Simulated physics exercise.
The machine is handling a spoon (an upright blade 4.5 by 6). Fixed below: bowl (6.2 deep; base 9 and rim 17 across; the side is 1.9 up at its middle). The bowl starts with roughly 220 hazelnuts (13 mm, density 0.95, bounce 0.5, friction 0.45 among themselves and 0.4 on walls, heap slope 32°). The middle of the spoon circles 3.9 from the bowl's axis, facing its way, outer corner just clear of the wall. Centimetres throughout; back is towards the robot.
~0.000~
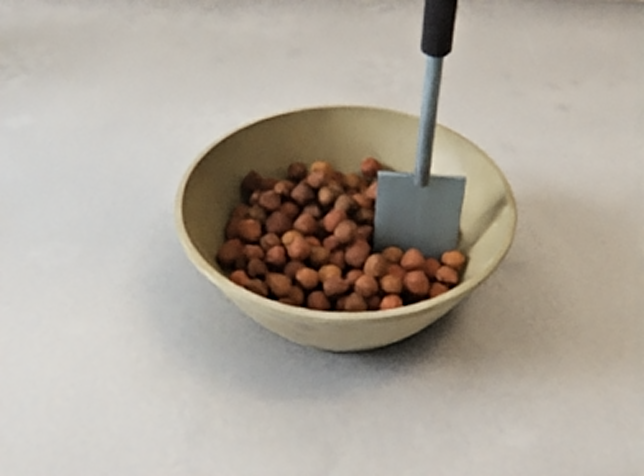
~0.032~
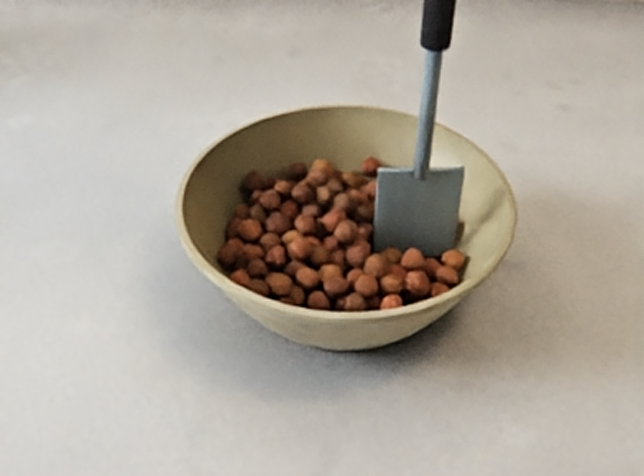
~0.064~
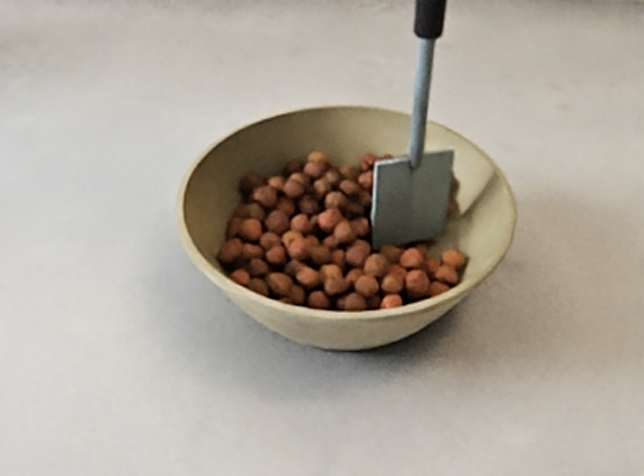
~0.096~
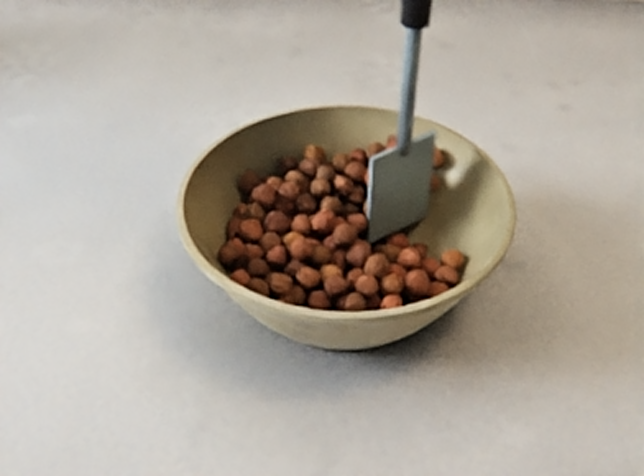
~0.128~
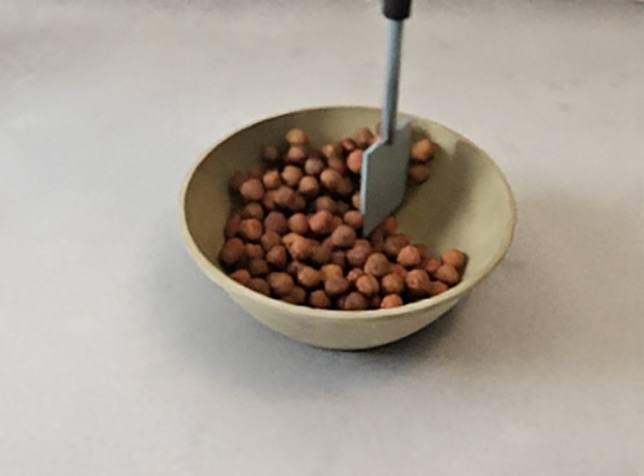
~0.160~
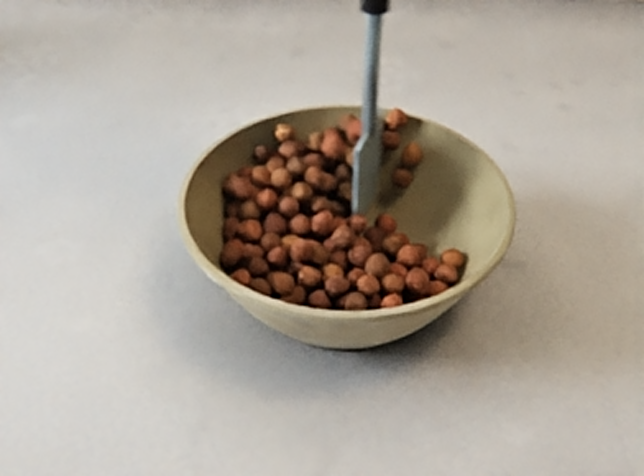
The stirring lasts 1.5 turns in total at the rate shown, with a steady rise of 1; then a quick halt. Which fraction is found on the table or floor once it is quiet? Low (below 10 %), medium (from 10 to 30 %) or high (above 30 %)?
Share on the table or floor: Medium (from 10 to 30 %).
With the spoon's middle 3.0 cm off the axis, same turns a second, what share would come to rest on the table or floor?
Then about 10 per cent.
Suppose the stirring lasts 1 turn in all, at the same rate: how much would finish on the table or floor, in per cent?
It would be near 15 per cent.
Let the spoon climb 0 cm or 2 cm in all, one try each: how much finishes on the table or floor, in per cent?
About 20 and 10 per cent.
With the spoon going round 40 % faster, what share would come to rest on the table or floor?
It would be near 35 per cent.
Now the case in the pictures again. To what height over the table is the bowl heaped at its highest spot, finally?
Roughly 6.0 cm.
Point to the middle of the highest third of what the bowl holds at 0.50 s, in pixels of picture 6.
Near (373, 277).
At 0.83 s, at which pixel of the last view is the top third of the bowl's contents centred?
At about (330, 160).
After 0.50 s, 257° round, highest piece 9 above the table; 205 in the bowl, 13 on the table or floor, 6 in flight or on the tool.
After 0.83 s, 78° round, highest piece 8 above the table; 185 in the bowl, 33 on the table or floor, 6 in flight or on the tool.
After 1.20 s, 180° round, highest piece 7 above the table; 173 in the bowl, 51 on the table or floor.
After 1.90 s, 180° round, highest piece 6 above the table; 173 in the bowl, 51 on the table or floor.
In the end, 173 in the bowl, 51 on the table or floor. That is 23 % on the table or floor.
